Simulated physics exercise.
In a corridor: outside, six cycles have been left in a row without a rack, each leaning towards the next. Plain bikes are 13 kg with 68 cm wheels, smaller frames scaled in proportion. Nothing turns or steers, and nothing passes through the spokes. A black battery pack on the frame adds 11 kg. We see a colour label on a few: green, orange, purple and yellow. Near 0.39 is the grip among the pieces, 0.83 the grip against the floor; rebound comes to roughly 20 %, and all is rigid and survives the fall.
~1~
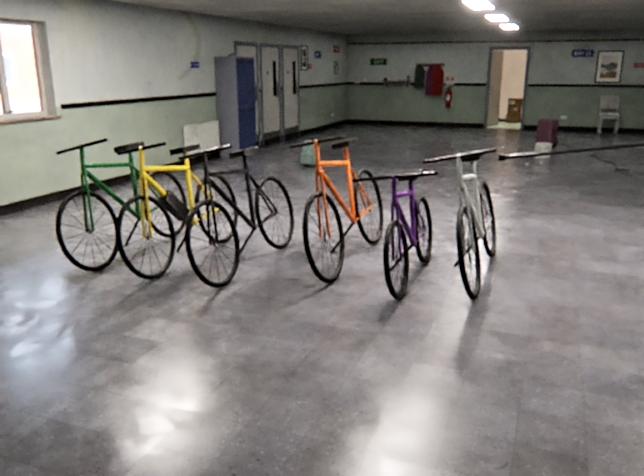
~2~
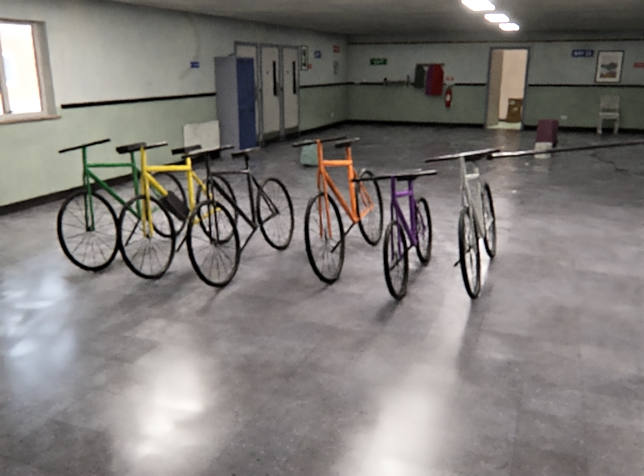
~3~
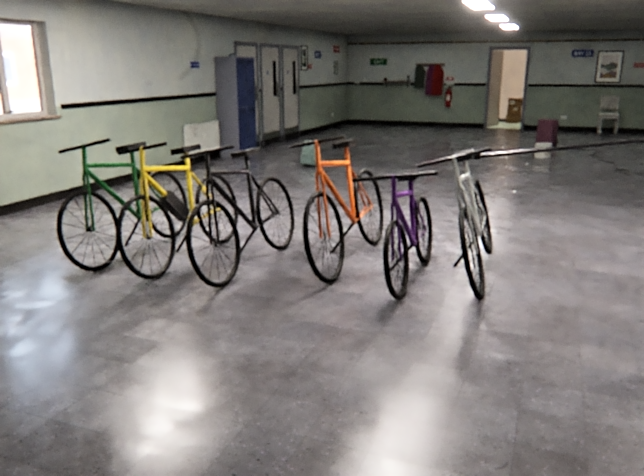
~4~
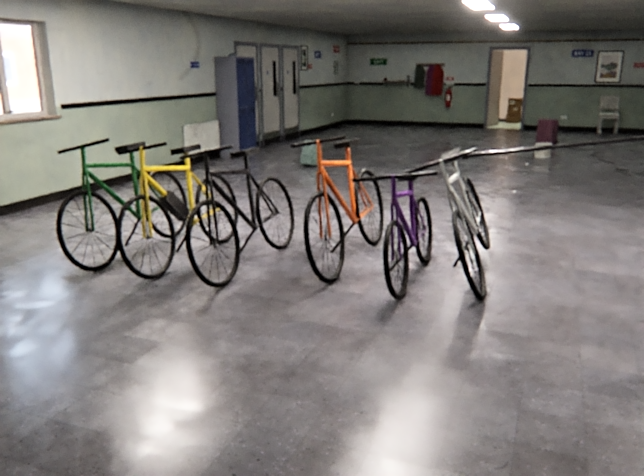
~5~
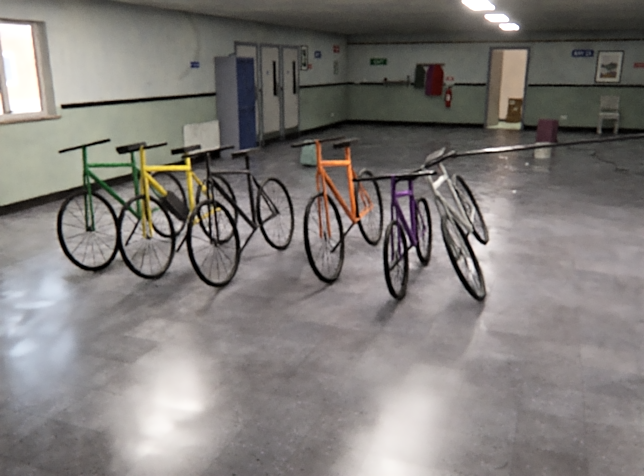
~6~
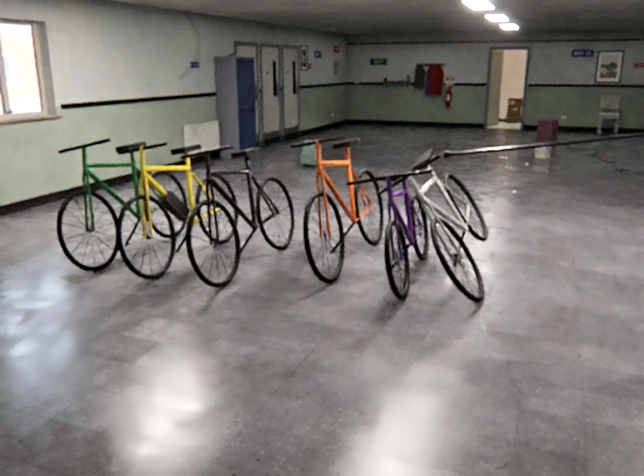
A silver bicycle at the right end of a loose row, with a long thin pole reaching it from the right, stands in a large pale-green-walled room, seen from the front by a still camera. Purple, orange, black, yellow and green bicycles stand to its left on the shiny grey floor. The pole pushes leftward, the silver bicycle leans over against the purple one, and the purple one tilts slightly left.
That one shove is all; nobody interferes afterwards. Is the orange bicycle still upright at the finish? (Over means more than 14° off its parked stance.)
No, it has gone down.
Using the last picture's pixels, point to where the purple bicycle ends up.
I'd point at about (351, 247).
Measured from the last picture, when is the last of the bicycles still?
Somewhere near 2.0 seconds.
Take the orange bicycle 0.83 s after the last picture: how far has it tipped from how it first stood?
Its tilt comes to about 5° at that moment.
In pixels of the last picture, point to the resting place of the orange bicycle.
End point, last view: About (290, 209).
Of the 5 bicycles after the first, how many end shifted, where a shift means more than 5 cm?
The shifted count is 2.
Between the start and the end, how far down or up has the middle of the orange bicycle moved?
At the end it is roughly 10 cm lower than at the start.
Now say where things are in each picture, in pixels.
In the first picture (each place is the centre of the face we see best), pole end (502, 158) 10 cm from the first bicycle; orange bicycle (370, 193); green bicycle (149, 189); purple bicycle (385, 247); the others all in place.
The second picture shows pole end (490, 157) 5 mm from the first bicycle; orange bicycle (372, 194).
The third picture shows pole end (478, 157) pushing; orange bicycle (371, 193); the others all in place.
The fourth picture shows pole end (466, 156) pushing; orange bicycle (372, 193); the others all in place.
The fifth picture shows pole end pushing; orange bicycle (371, 193); the others all in place.
The sixth picture shows pole end (447, 155) stopped; orange bicycle (371, 193); purple bicycle (385, 248) tilted 4°; green bicycle (151, 190); one has shifted.
Then, 0.35 s later than the last frame, 1 of the 5 other bicycles over; orange bicycle unmoved; purple bicycle tilted 14°.
Then, 0.83 s later than the last frame, 1 of the 5 other bicycles over; orange bicycle tilted 5°; purple bicycle tilted 30°.
Then, 1.23 s later than the last frame, 2 of the 5 other bicycles over; orange bicycle tilted 32°; purple bicycle tilted 50°.
Then, 1.51 s later than the last frame, 2 of the 5 other bicycles over; orange bicycle tilted 50°; purple bicycle tilted 64°.
When it is over, 2 of the 5 other bicycles over; orange bicycle tilted 48°; purple bicycle tilted 68°; green bicycle unmoved. Three left standing. In pixels of the last frame, middles, orange bicycle near (290, 209), purple bicycle near (351, 247).
